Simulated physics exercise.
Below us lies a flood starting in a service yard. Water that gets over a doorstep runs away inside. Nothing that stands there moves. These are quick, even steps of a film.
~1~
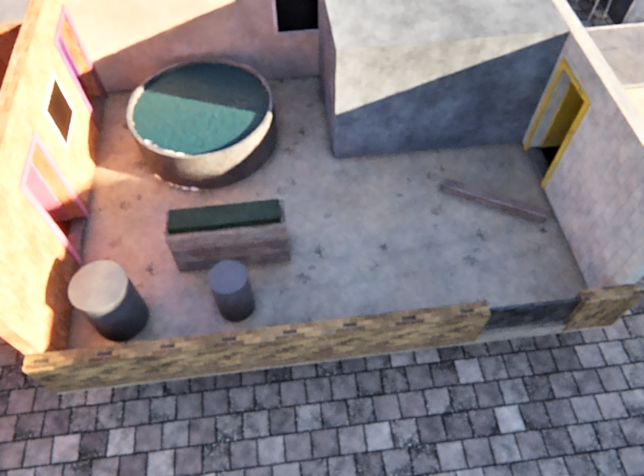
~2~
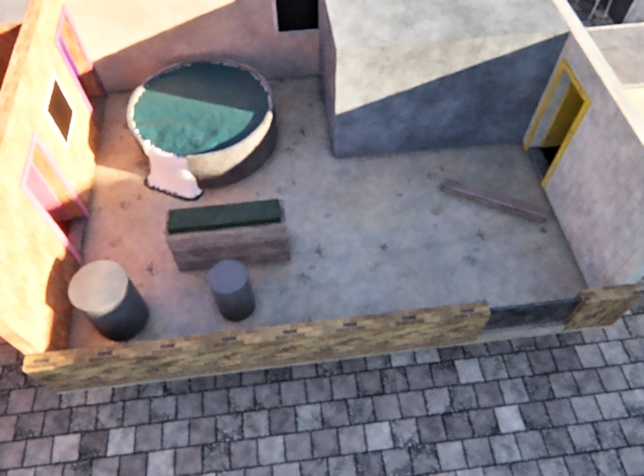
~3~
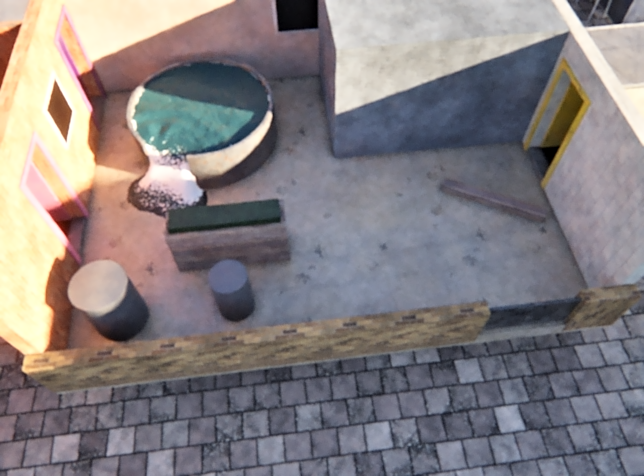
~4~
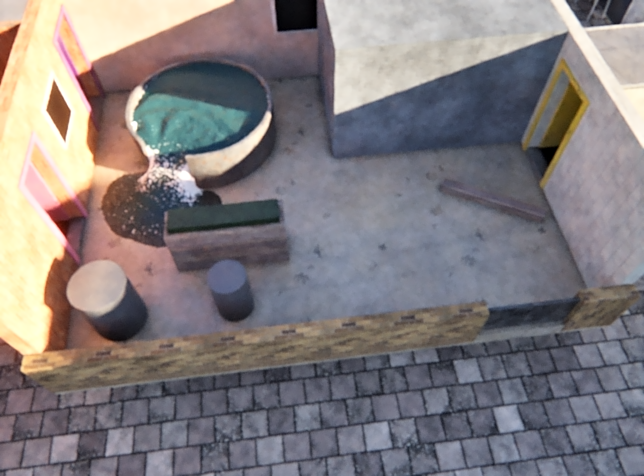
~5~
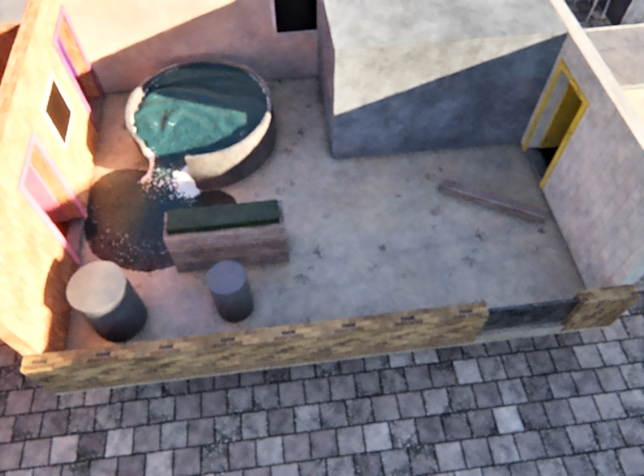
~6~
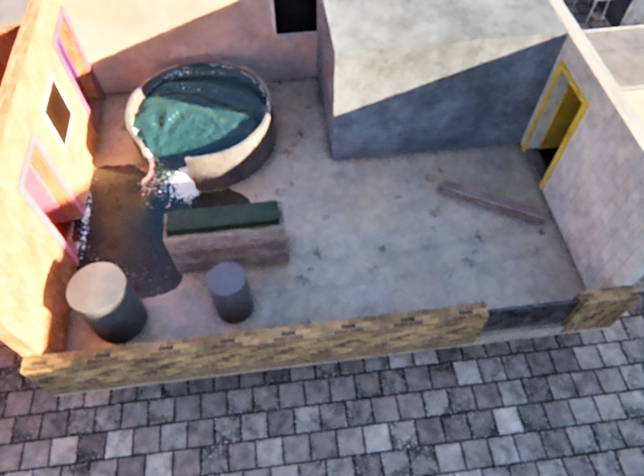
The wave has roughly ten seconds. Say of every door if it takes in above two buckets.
In the end: The pink door floods; the purple door holds within the limit; the yellow door holds within the limit.
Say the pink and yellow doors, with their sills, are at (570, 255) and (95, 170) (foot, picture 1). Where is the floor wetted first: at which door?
I say the door marked yellow.
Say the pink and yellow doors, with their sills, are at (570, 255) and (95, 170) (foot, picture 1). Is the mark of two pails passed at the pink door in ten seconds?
Then: The pink one passes that mark.
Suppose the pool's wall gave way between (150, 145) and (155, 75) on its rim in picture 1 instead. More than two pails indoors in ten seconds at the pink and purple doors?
In short: The pink one is over, the purple one passes that mark.
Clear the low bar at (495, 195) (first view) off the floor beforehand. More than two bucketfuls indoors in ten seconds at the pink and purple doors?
Then: The pink door lets more in, the purple door stays under.
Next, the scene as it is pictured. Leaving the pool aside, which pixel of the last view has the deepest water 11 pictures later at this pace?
I would point to (64, 360).
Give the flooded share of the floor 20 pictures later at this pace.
Near 65 in a hundred.
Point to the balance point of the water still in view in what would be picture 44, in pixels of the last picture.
Near (242, 212).
A moment on, water covers 20 % of the floor; the pink door over two buckets in, the purple door not reached, the yellow door not reached.
Next, water covers 35 % of the floor; the pink door far over two buckets in, the purple door not reached, the yellow door not reached.
Then, water covers 65 % of the floor; the pink door far over two buckets in, the purple door wet at the sill, nothing in, the yellow door not reached.
Later, water covers 85 % of the floor; the pink door far over two buckets in, the purple door wet at the sill, nothing in, the yellow door wet at the sill, nothing in.
In the end, water covers 90 % of the floor; the pink door far over two buckets in, the purple door wet at the sill, nothing in, the yellow door under two buckets in.
